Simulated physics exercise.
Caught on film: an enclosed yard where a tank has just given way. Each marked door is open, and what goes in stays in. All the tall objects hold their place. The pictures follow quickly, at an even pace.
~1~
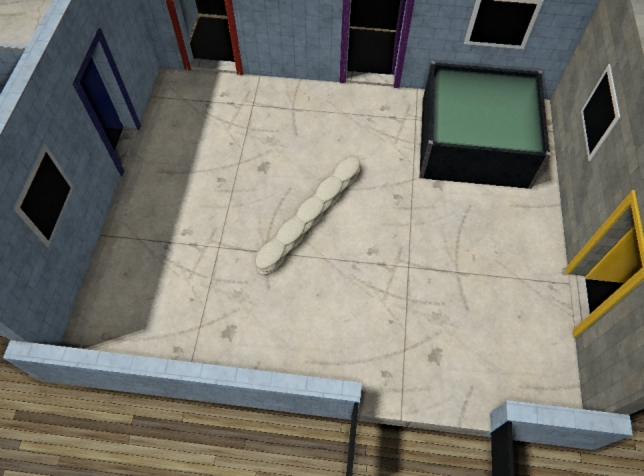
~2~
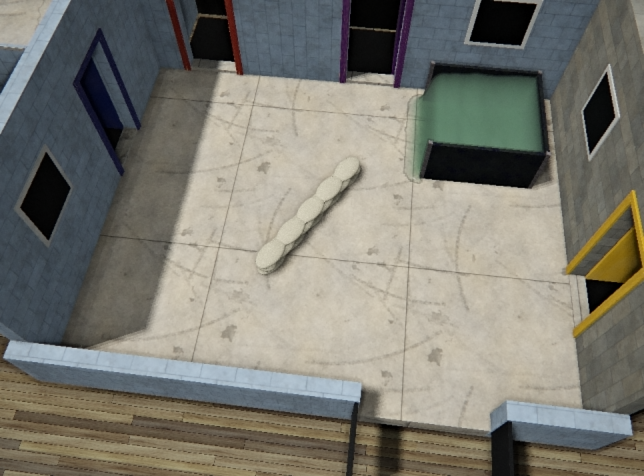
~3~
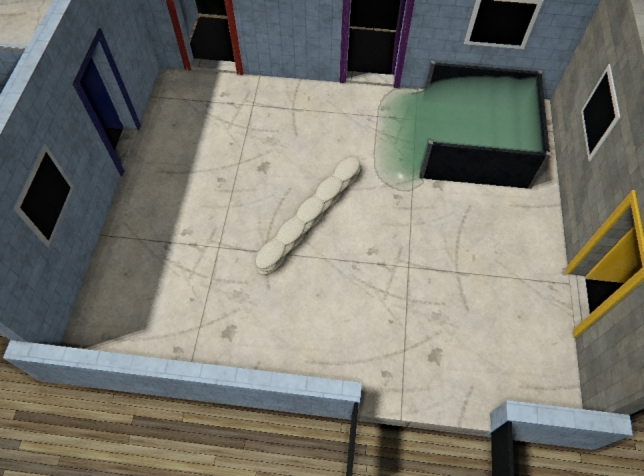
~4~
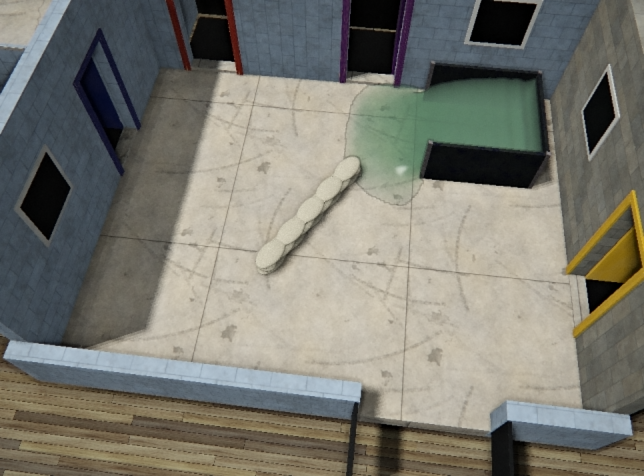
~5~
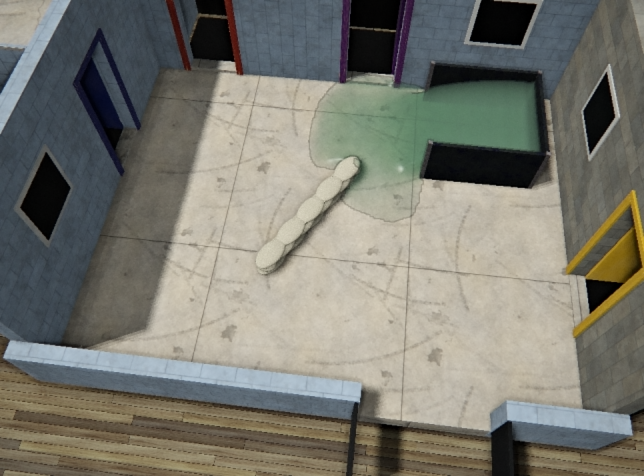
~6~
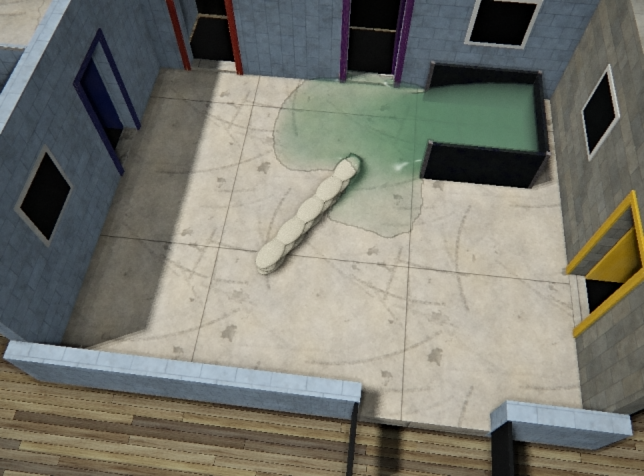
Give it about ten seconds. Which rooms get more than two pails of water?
In the end: The purple door takes more than that; the yellow door stays under that; the blue door takes more than that; the red door takes more than that.
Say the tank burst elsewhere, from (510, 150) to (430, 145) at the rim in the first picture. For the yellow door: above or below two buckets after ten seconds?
My reading: Yellow passes that mark.
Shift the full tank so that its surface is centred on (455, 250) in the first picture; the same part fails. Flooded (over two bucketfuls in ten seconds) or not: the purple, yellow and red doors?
The purple one lets less in; the yellow one takes less; the red one is over.
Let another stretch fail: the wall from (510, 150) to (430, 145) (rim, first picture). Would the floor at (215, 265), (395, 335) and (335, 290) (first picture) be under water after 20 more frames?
One after the other: Not flooded, wet, covered.
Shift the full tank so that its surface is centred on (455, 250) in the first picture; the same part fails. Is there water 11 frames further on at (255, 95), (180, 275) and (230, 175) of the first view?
As listed: Clear, wet, flooded.
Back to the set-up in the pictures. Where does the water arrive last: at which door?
That is the yellow-painted one.
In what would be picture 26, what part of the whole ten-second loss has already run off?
Near 50 in a hundred.
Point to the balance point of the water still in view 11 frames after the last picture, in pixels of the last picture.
Roughly at (317, 139).
A moment on, water covers 35 % of the floor; the purple door over two buckets in, the yellow door not reached, the blue door wet at the sill, nothing in, the red door wet at the sill, nothing in.
Next, water covers 50 % of the floor; the purple door over two buckets in, the yellow door not reached, the blue door over two buckets in, the red door wet at the sill, nothing in.
Then, water covers 60 % of the floor; the purple door over two buckets in, the yellow door not reached, the blue door far over two buckets in, the red door over two buckets in.
Later, water covers 65 % of the floor; the purple door over two buckets in, the yellow door not reached, the blue door far over two buckets in, the red door far over two buckets in.
In the end, water covers 90 % of the floor; the purple door over two buckets in, the yellow door under two buckets in, the blue door far over two buckets in, the red door far over two buckets in.
